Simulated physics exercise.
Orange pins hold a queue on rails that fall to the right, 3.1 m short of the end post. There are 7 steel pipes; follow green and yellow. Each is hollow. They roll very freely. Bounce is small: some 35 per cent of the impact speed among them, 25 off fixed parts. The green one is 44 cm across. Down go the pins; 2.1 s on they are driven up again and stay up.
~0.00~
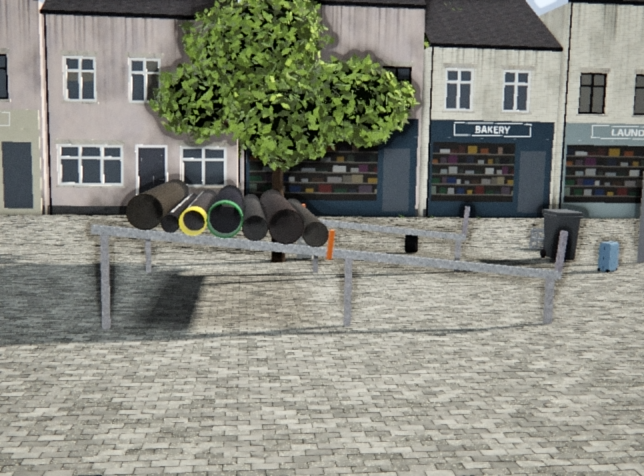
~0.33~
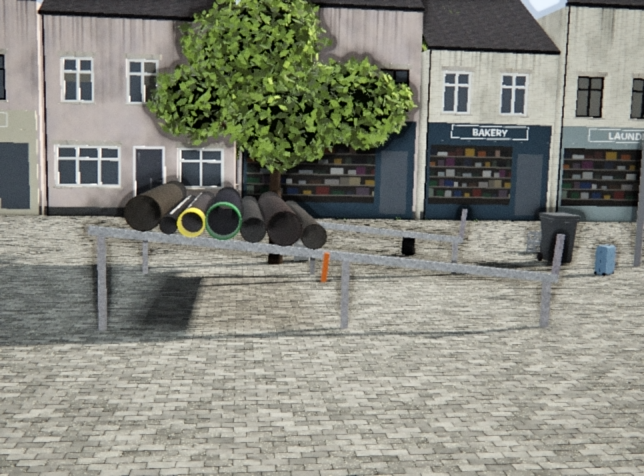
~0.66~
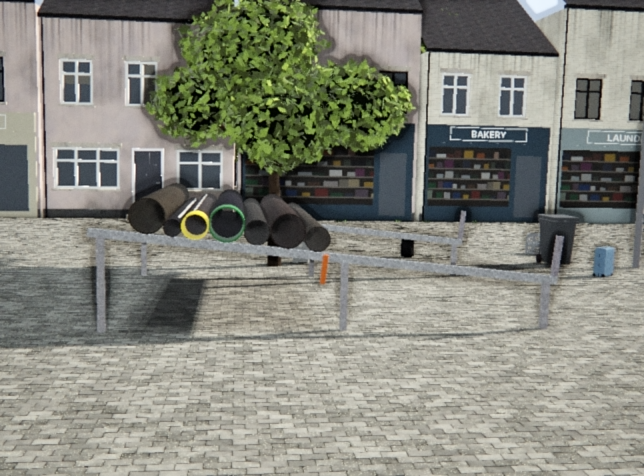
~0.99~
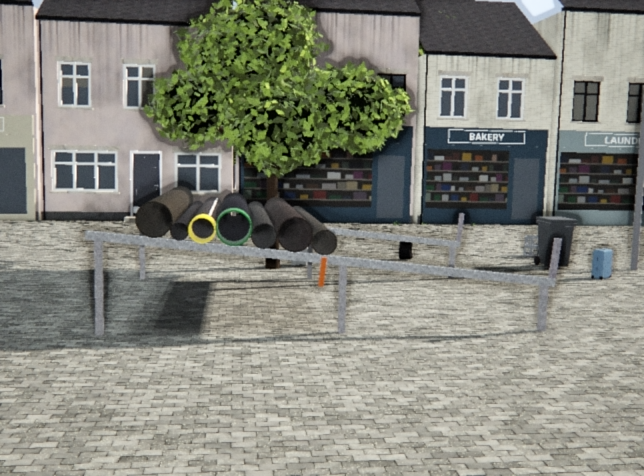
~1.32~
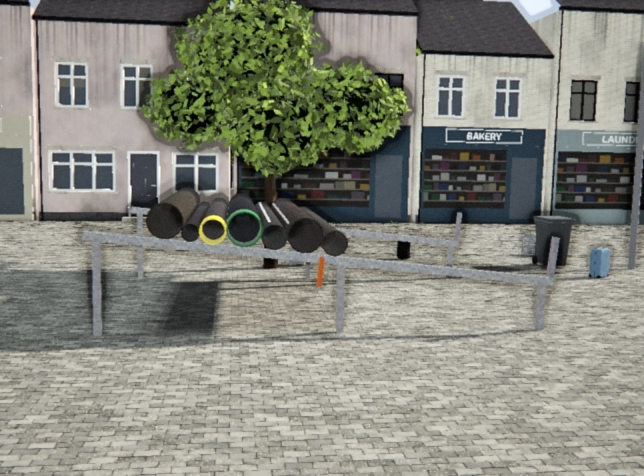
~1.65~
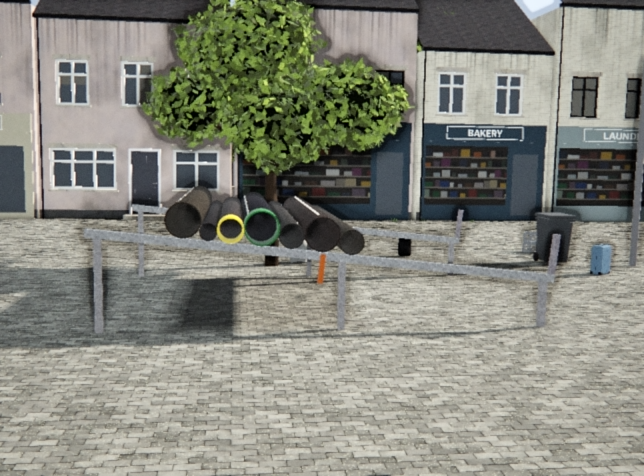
A row of dark pipes, one ringed in green and another in yellow, sat on a sloping metal rack in a cobbled square, then rolled slowly to the right after an orange pin dropped.
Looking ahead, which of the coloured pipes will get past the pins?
Green is held back, yellow waits above the pins.
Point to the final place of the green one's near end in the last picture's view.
Near (305, 233).
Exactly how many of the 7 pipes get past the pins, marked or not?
3 of them.
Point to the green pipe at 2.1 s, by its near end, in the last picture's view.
Near (291, 231).
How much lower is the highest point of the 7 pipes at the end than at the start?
About 10 cm.
Then, 1.9 s in, green is on the rails, 60 cm above the pins, rolling right; yellow is on the rails, 100 cm above the pins, rolling right; 2 through so far.
Then, 2.1 s in, green is on the rails, 45 cm above the pins, rolling right; yellow is on the rails, 80 cm above the pins, rolling right; 2 through so far.
Then, 2.9 s in, green is on the rails, 25 cm above the pins; yellow is on the rails, 65 cm above the pins; 3 through so far.
In the end (4.6 s), green is on the rails, 25 cm above the pins; yellow is on the rails, 65 cm above the pins; 3 through so far.
